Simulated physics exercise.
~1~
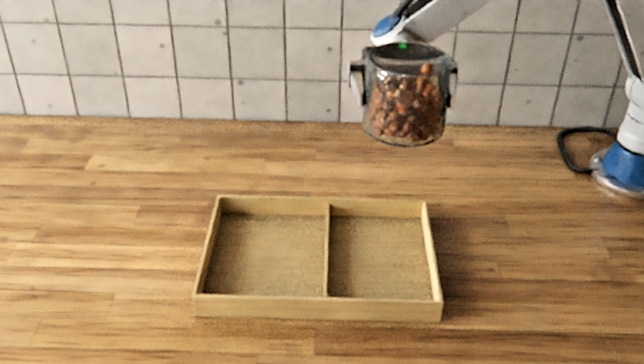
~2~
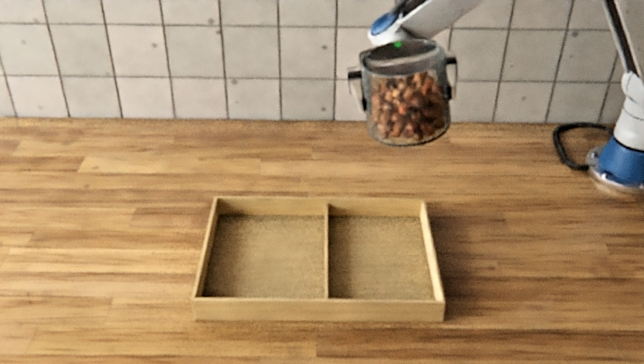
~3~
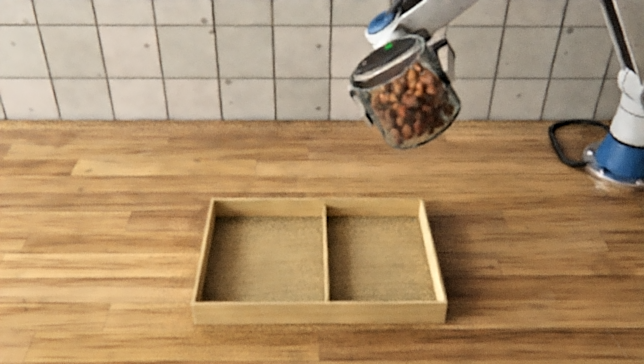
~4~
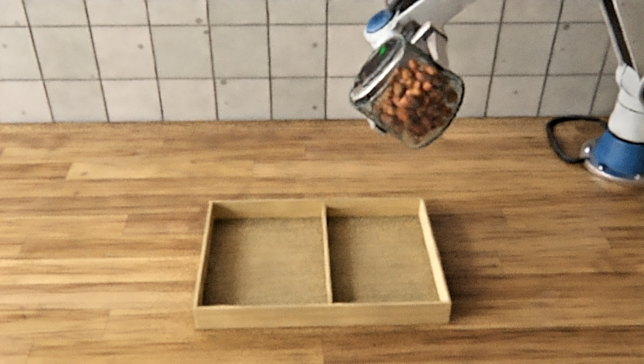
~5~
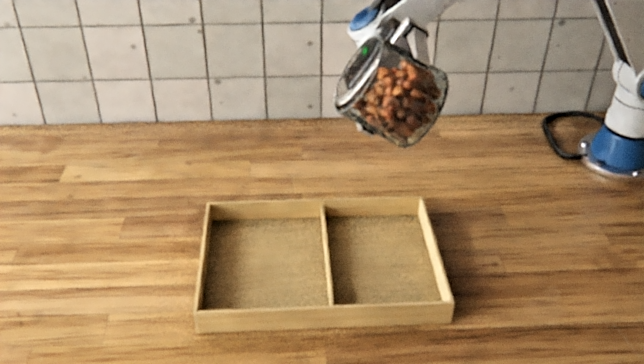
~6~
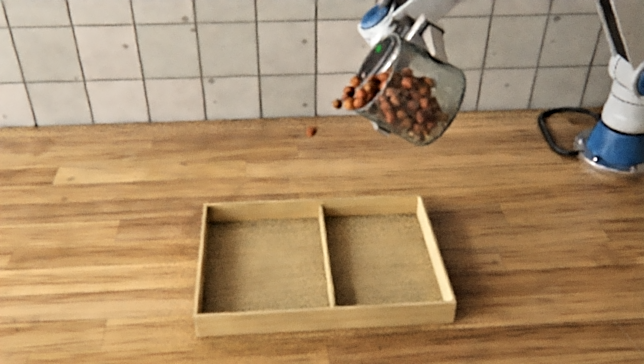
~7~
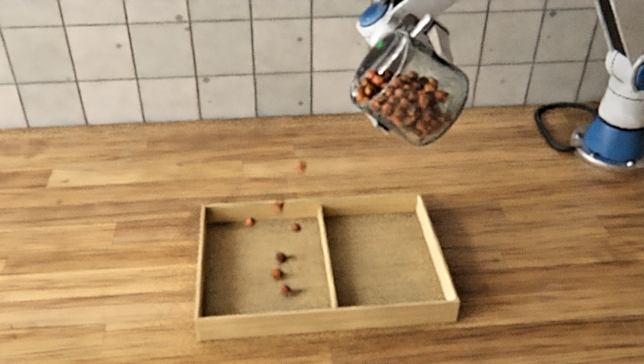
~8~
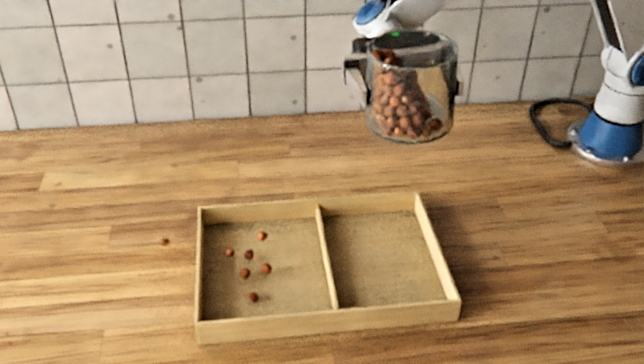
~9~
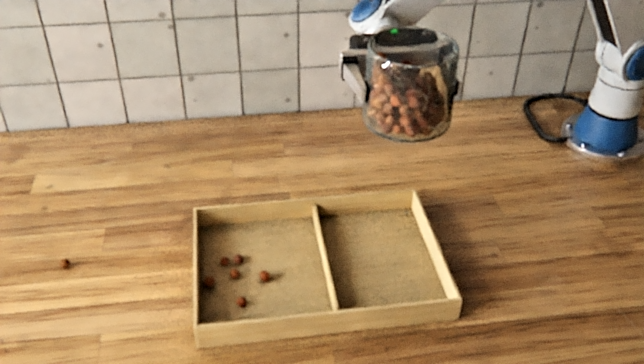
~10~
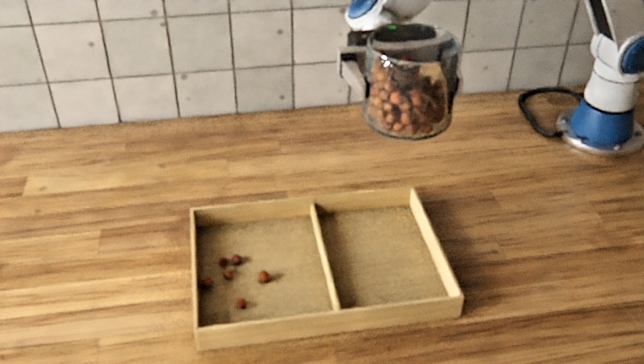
A robot arm tilts a clear beaker of hazelnuts above a divided wooden tray, spilling a few into the left compartment, then turns it upright. One nut rolls away leftward across the table and out of view, while most remain in the beaker.
